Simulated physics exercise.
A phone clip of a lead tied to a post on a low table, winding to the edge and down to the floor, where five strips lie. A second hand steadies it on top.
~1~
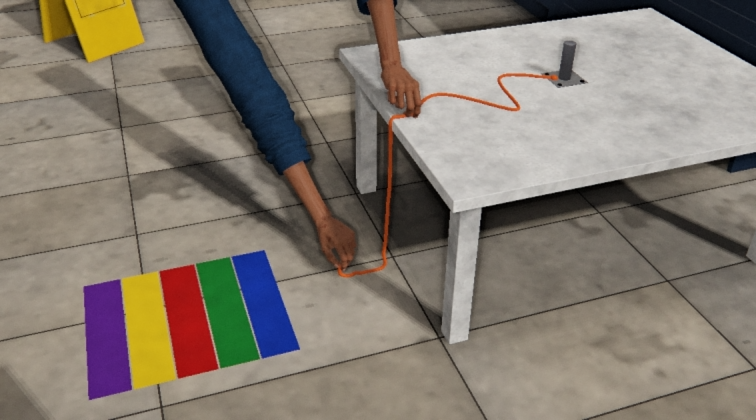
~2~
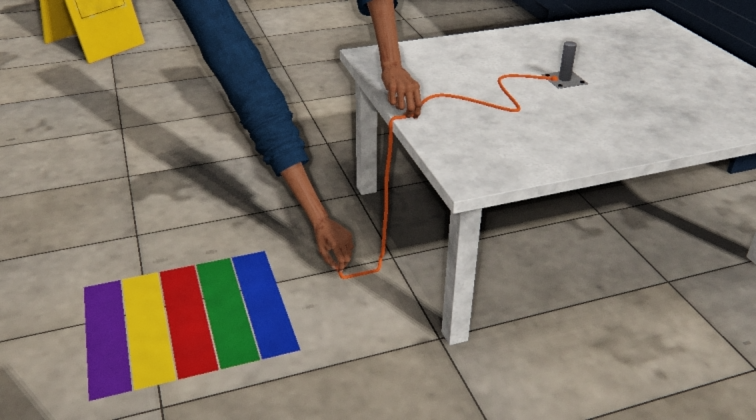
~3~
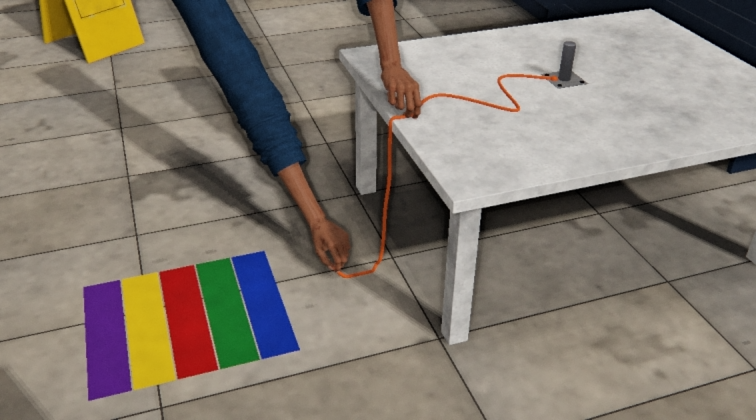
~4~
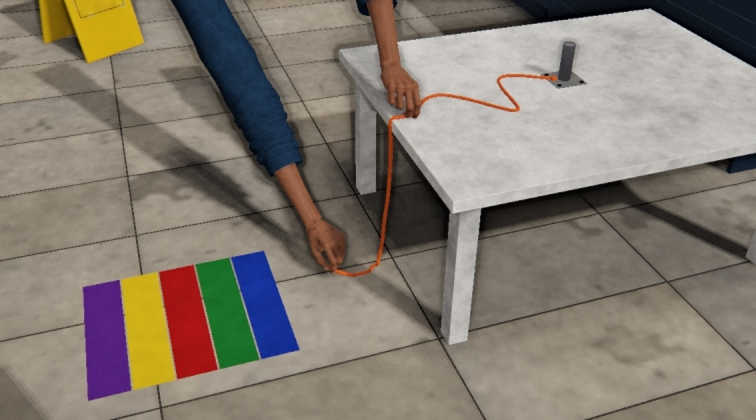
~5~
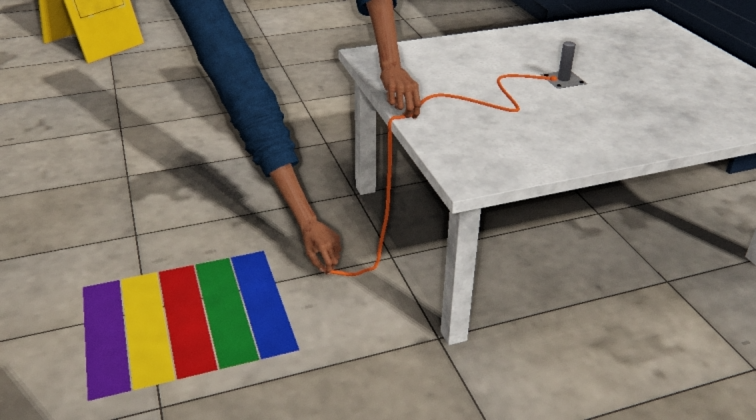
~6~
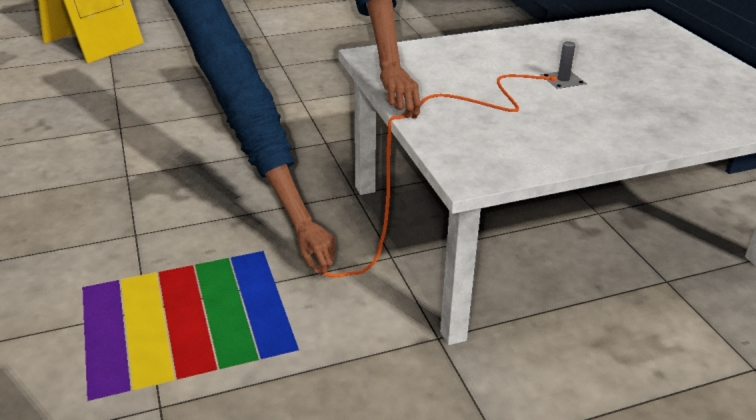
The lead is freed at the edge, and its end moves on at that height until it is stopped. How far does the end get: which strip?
It gets as far as the purple strip.
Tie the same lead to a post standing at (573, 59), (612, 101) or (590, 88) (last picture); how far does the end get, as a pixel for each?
Try by try, around (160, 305), (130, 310) and (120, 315).
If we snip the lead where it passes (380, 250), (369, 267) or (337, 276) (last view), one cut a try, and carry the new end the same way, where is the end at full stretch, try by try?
Try by try, around (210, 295), (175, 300) and (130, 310).
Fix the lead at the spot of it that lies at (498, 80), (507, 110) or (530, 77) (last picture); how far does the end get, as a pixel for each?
Near (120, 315), (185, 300) and (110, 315).
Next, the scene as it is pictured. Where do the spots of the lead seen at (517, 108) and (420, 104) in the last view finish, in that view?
Near (447, 103) and (344, 146).
Early on, end near (182, 301); over red.
Midway, end near (132, 311); over yellow.
At the end of the slack, end near (103, 318); over purple. The purple one.
